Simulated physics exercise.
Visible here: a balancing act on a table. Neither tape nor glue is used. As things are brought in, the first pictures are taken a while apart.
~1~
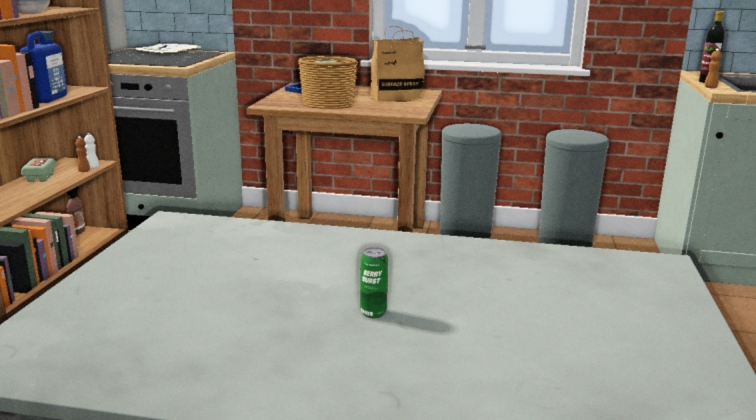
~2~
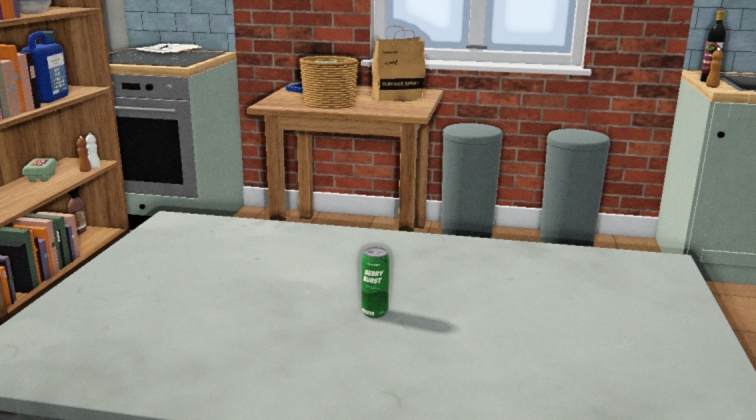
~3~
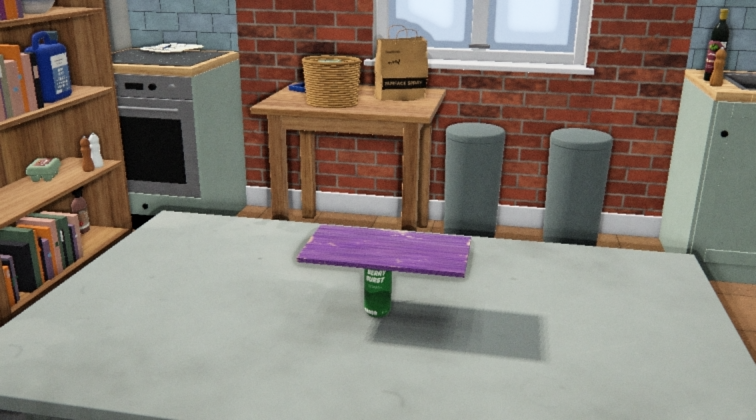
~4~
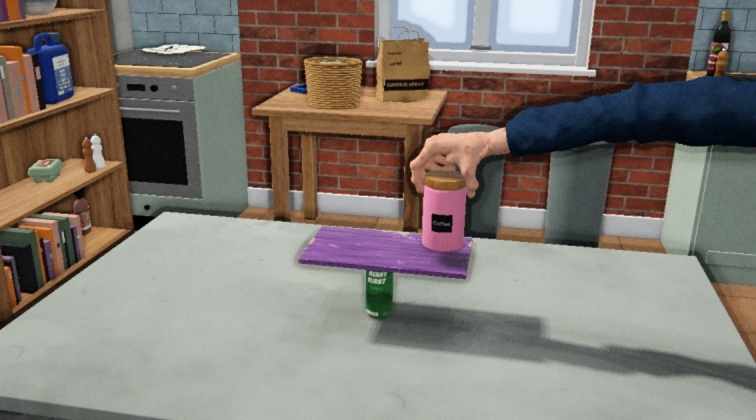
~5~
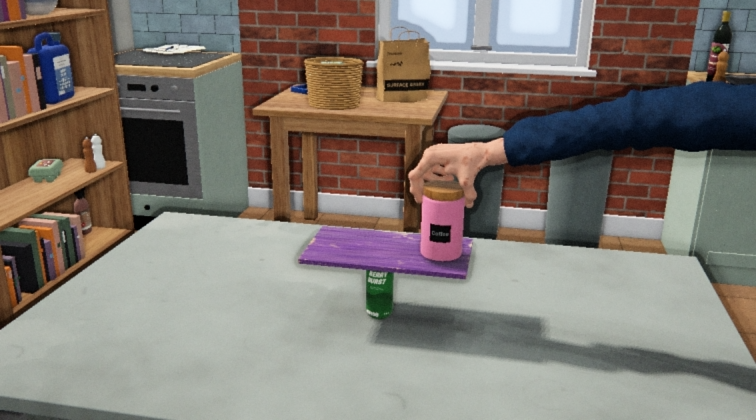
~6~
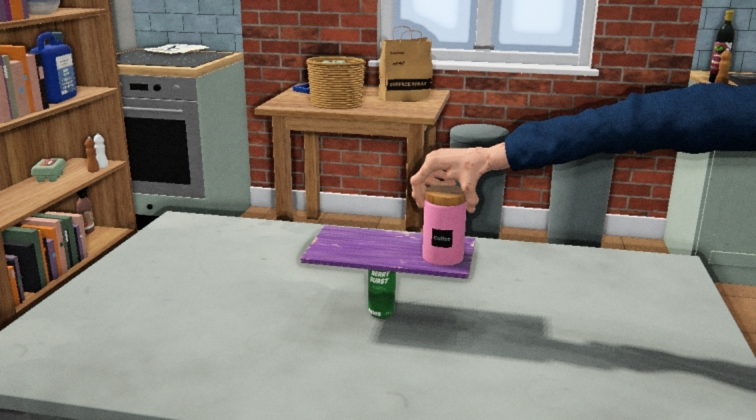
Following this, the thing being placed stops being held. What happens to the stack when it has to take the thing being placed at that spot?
The stack is not secure.
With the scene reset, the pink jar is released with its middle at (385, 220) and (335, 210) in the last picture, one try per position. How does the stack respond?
It does not fall the first time and falls the second time.
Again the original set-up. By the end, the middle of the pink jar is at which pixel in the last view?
End spot: Near (525, 323).
Then, 0.30 s later than the last frame, pink jar now fallen; purple board tilted by 48°.
Then, 0.50 s later than the last frame, purple board tilted by 63°; green can tilted by 6°.
Then, 0.70 s later than the last frame, purple board now fallen; green can tilted by 75°.
When it is over, fallen, pink jar, green can and purple board. End places, in pixels of the last picture, pink jar near (525, 323). The stack comes apart.
